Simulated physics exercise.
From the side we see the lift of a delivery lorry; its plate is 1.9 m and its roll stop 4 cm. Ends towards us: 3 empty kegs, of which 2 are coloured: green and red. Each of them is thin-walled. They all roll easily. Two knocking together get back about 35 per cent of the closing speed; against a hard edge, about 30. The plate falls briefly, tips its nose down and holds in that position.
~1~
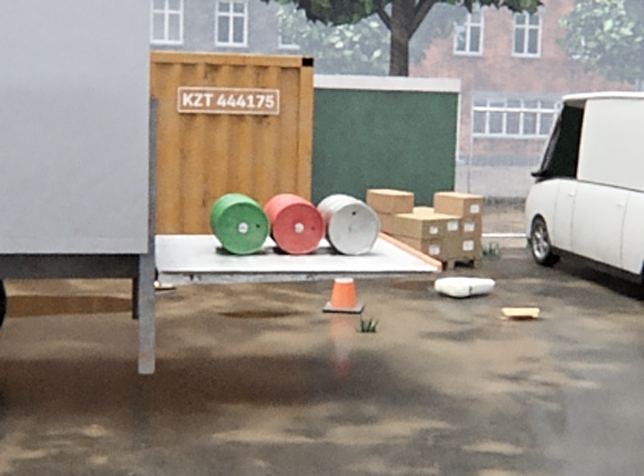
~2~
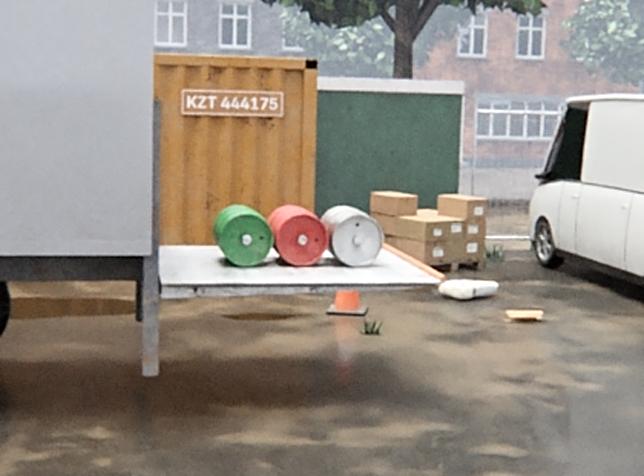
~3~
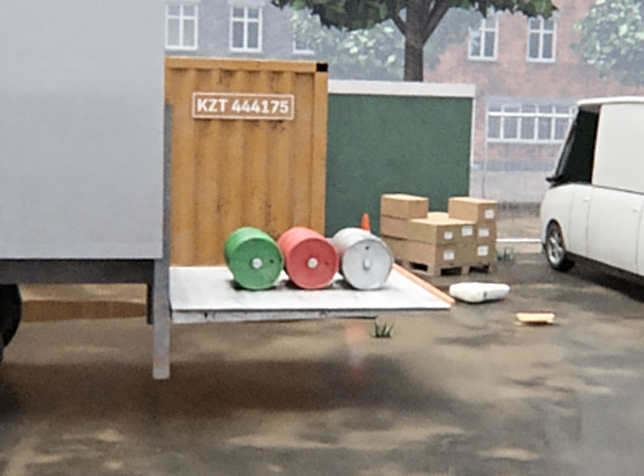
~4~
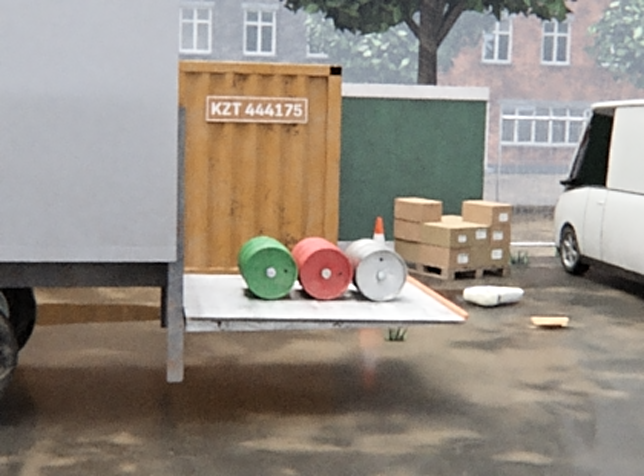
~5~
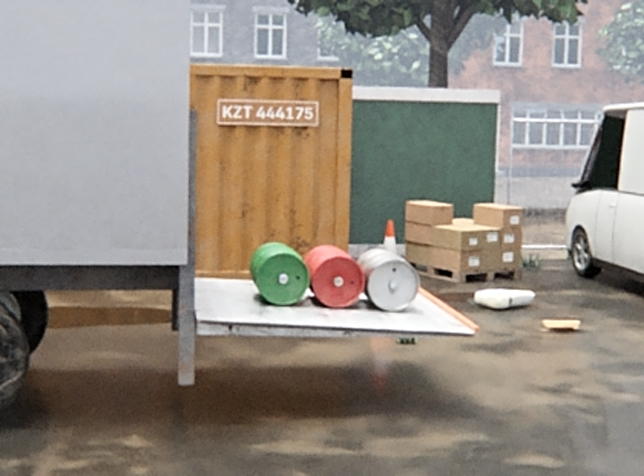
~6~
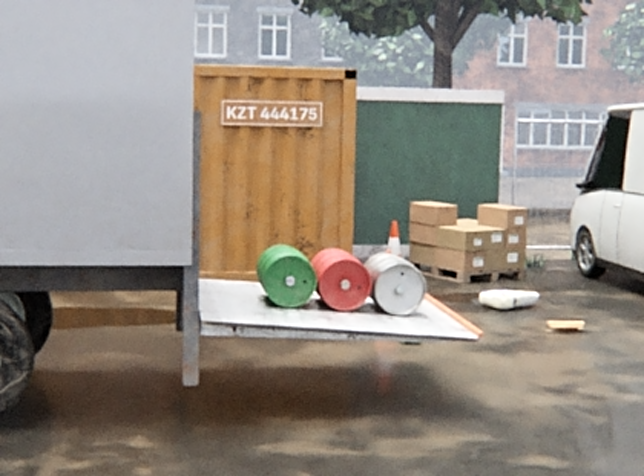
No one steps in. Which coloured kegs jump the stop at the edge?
In order: The green keg is kept on; the red is kept on.
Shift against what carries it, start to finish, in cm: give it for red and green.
Red about 40; green about 40.
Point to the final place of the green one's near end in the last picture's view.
(342, 285).
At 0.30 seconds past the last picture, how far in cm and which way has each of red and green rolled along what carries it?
Rightward shift: Red 5 cm, green 5 cm.
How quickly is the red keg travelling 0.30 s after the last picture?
Near 0.2 m/s at that time.
Then, 0.3 s after the last picture, green is on the plate, 120 cm from the stop, rolling right; red is on the plate, 80 cm from the stop, rolling right; 0 over the stop so far.
Then, 0.6 s after the last picture, green is on the plate, 110 cm from the stop, rolling right; red is on the plate, 70 cm from the stop, rolling right; 0 over the stop so far.
Then, 1.0 s after the last picture, green is on the plate, 95 cm from the stop, rolling right; red is on the plate, 55 cm from the stop, rolling right; 0 over the stop so far.
At rest (1.4 s after the last picture), green is on the plate, 85 cm from the stop; red is on the plate, 45 cm from the stop; 0 over the stop so far.
